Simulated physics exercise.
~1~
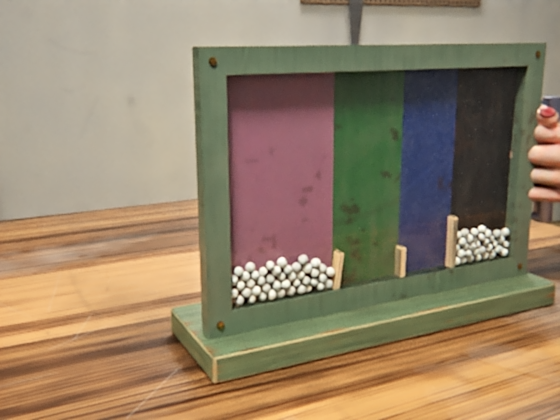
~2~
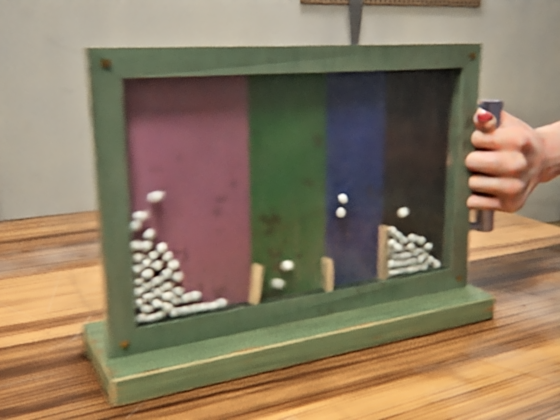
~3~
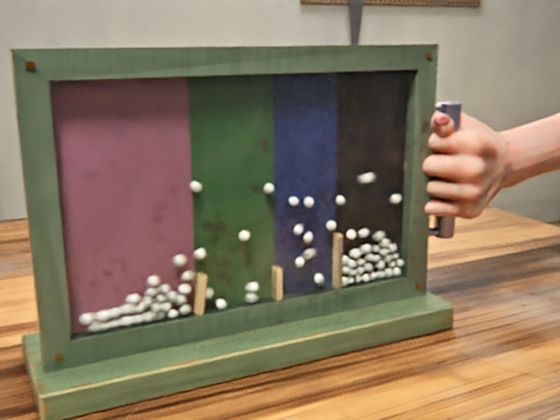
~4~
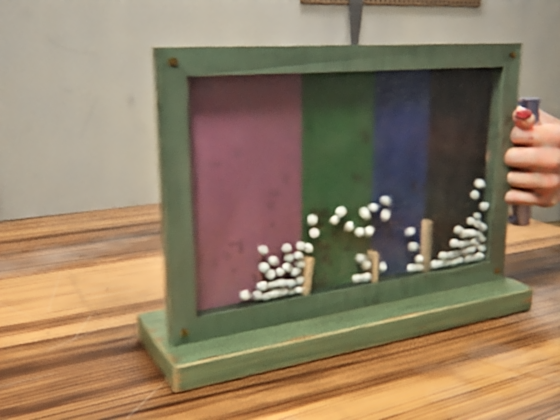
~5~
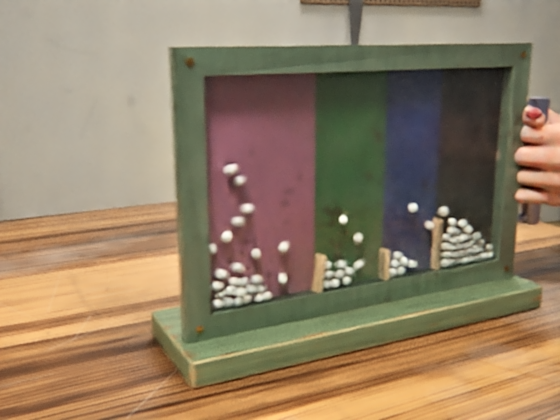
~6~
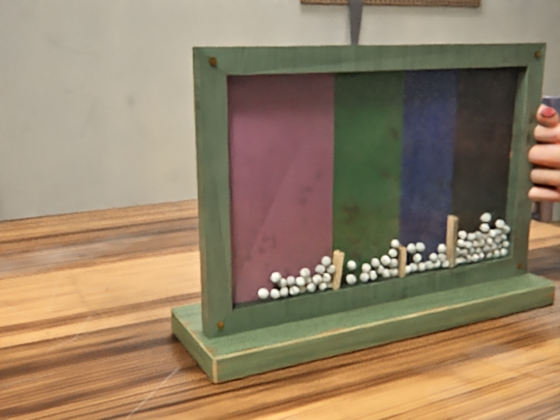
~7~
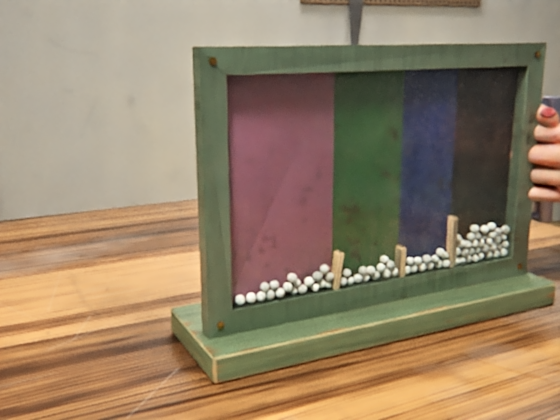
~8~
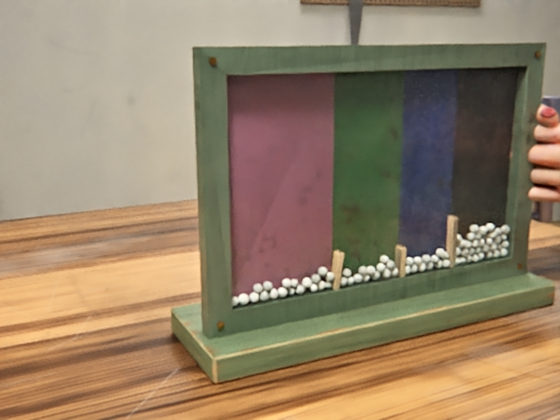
A green-framed case on a wooden table, seen from a fixed view slightly to one side, holds white beads before pink, green, blue and black strips, with short pale dividers at the bottom. The beads start heaped at the pink and black ends. A hand gripping the right side drives the case left, and beads fly up and scatter into the green and blue strips. The hand moves it back right, with beads still hopping over the dividers. The case stops where it began, and the beads settle along the bottom across all four strips, piled highest in black.
